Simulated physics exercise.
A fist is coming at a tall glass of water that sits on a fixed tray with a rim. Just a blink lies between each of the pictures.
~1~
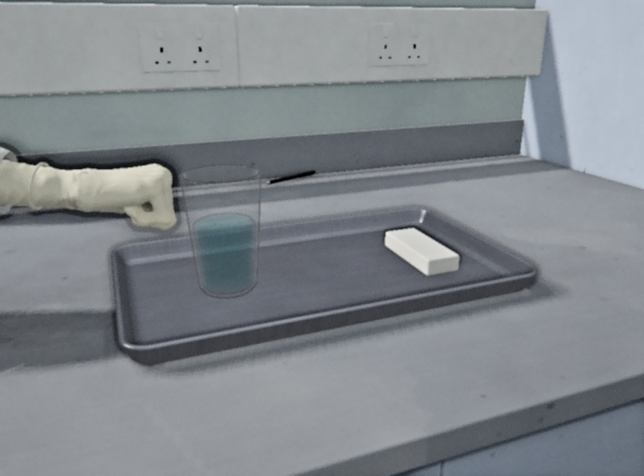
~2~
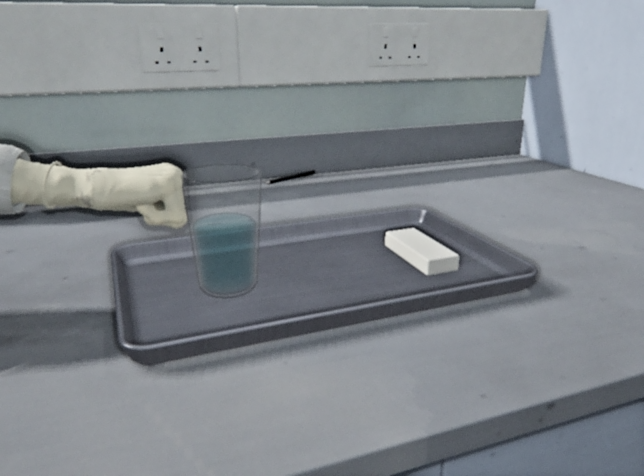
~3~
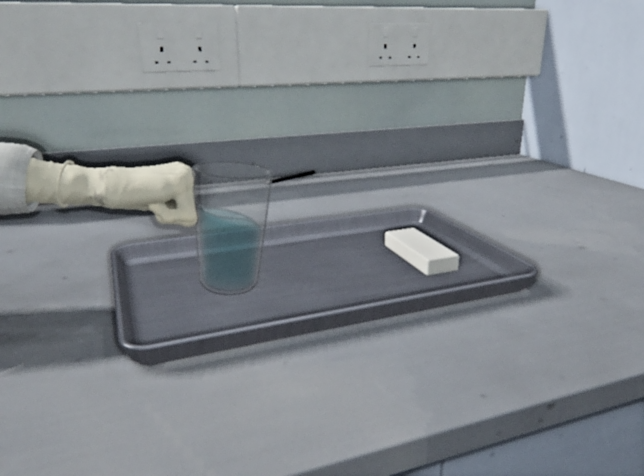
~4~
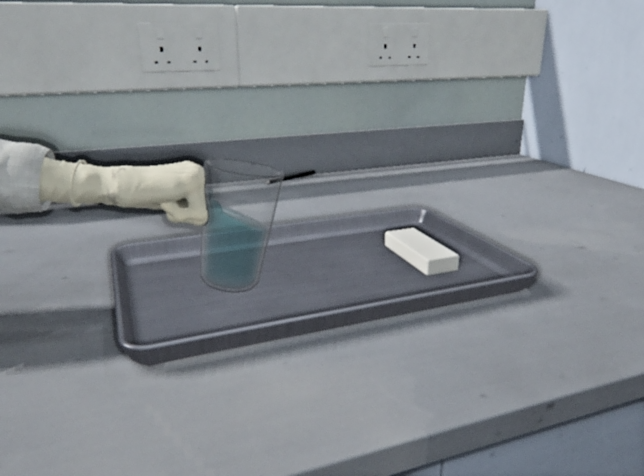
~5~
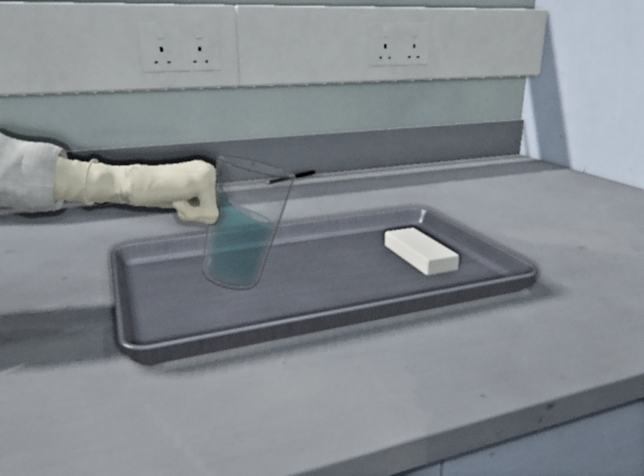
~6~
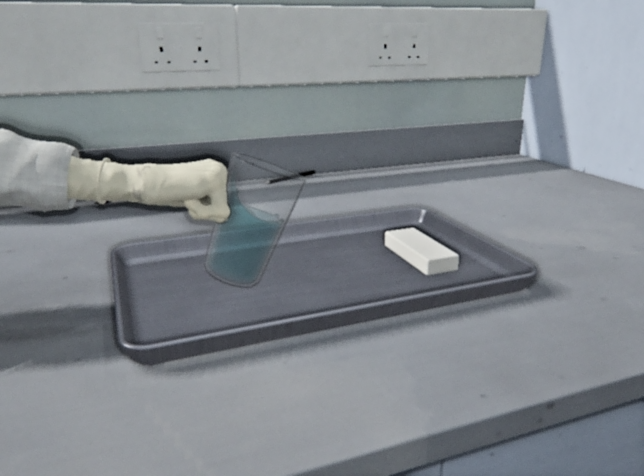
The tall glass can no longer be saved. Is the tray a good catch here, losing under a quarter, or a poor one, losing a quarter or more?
A good catch.
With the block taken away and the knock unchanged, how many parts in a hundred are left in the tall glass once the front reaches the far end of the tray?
65 in a hundred, roughly.
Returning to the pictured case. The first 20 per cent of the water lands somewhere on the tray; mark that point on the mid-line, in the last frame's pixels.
At about (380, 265).
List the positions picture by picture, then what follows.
In the first frame, it leans 0°; its right rim is at (258, 172); the water meets the walls at (192, 225) and (254, 217); the tray's far rim is at (473, 236); a block is fixed to the tray further along.
In the second frame, it leans 0°; its right rim is at (258, 171); the water meets the walls at (192, 225) and (253, 217).
In the third frame, it leans 5°; its right rim is at (269, 172); the water meets the walls at (198, 206) and (256, 218).
In the fourth frame, it leans 11°; its right rim is at (280, 173); the water meets the walls at (206, 191) and (263, 222).
In the fifth frame, it leans 17°; its right rim is at (291, 175); the water meets the walls at (214, 201) and (272, 218).
In the sixth frame, it leans 23°; its right rim is at (302, 179); the water meets the walls at (220, 210) and (280, 216).
A moment on, the tall glass is falling and 100 per cent is in the glass, 0 on the tray and 0 above or beyond its rim.
Next, the tall glass lies on its side and 80 per cent is in the glass, 15 on the tray and 4 above or beyond its rim.
Then the tall glass lies on its side and 39 per cent is in the glass, 46 on the tray and 15 above or beyond its rim.
Later the tall glass lies on its side and 19 per cent is in the glass, 75 on the tray and 5 above or beyond its rim.
At rest 95 per cent is held by tray and glass, 5 is off the tray.
